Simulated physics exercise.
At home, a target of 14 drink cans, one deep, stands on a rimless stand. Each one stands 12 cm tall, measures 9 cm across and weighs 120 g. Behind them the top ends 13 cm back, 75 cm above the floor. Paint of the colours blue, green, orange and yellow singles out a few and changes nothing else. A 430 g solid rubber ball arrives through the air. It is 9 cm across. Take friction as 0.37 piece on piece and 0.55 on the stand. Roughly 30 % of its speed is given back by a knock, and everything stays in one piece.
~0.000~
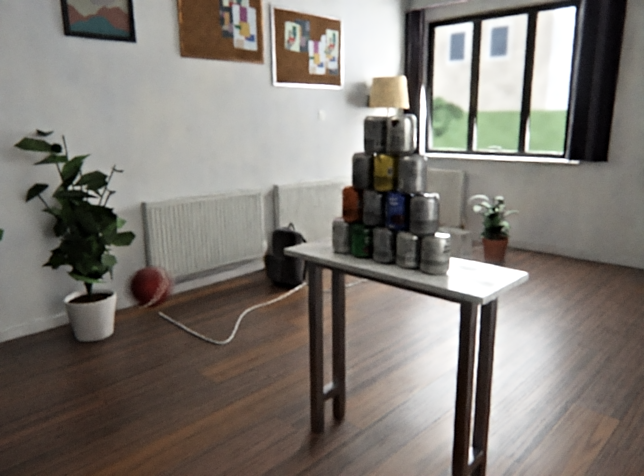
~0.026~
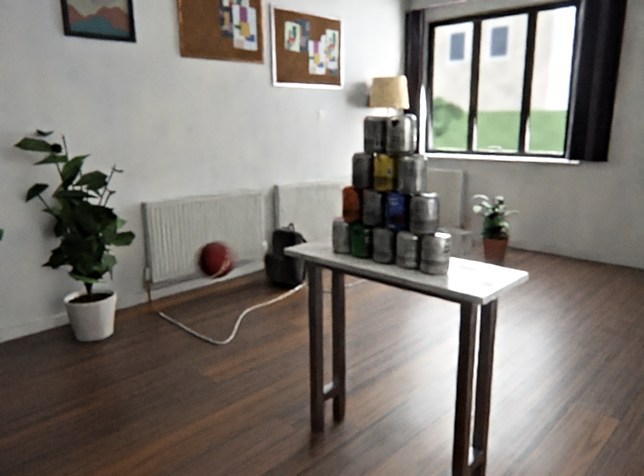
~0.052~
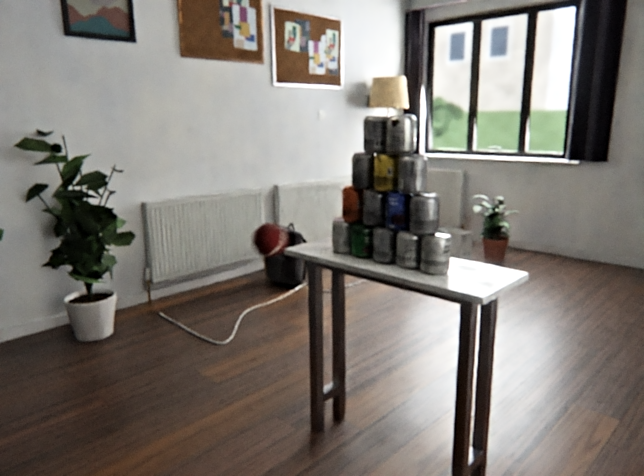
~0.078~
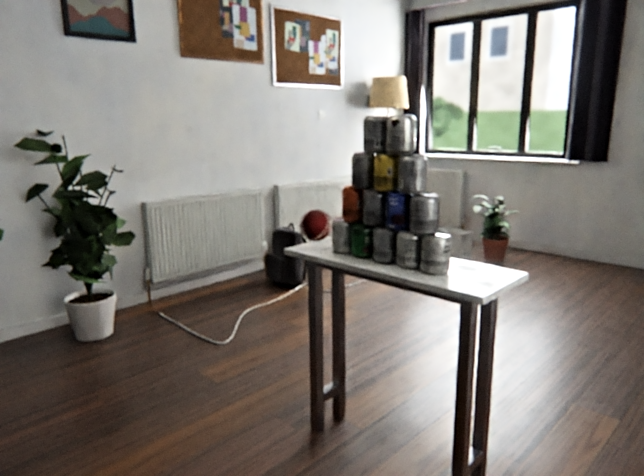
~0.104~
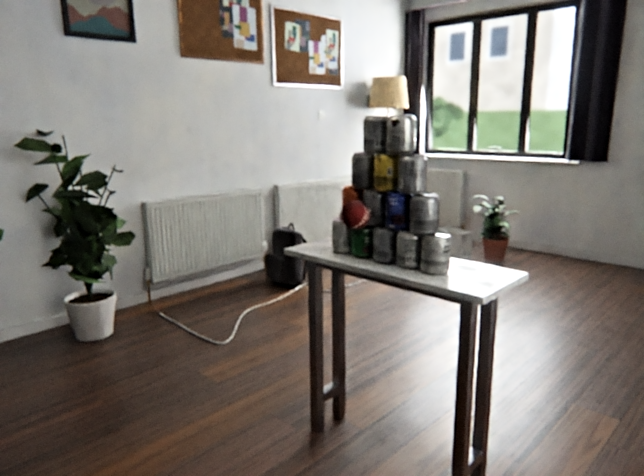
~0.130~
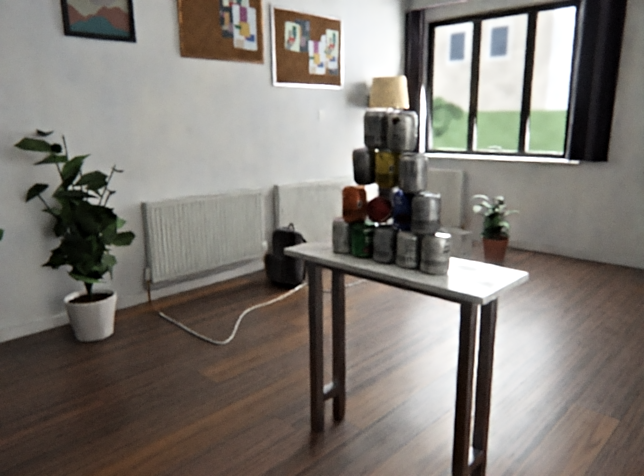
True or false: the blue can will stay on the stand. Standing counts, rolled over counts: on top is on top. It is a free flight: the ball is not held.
False.
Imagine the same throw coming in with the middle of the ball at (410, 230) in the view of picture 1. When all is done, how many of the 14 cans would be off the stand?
5.
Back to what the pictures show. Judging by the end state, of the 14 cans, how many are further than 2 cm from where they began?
The count is 8.
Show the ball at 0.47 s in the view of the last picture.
Look close to (502, 290).
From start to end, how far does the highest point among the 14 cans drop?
I'd put it at around 24 cm.
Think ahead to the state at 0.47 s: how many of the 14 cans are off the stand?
It's 2 by that point.
After 0.47 s, ball still moving; 2 of the 14 cans off the stand; blue can 4° from how it stood, 53 cm lower; yellow can 73° from how it stood, 23 cm lower.
After 1.04 s, ball still moving; 6 of the 14 cans off the stand; blue can on its side; yellow can 6° from how it stood, 97 cm lower.
In the end (1.6 s), ball rolling away; 7 of the 14 cans off the stand; blue can on its side; yellow can on its side; green can unmoved. From the last view, middles, blue can near (489, 348), yellow can near (601, 457).
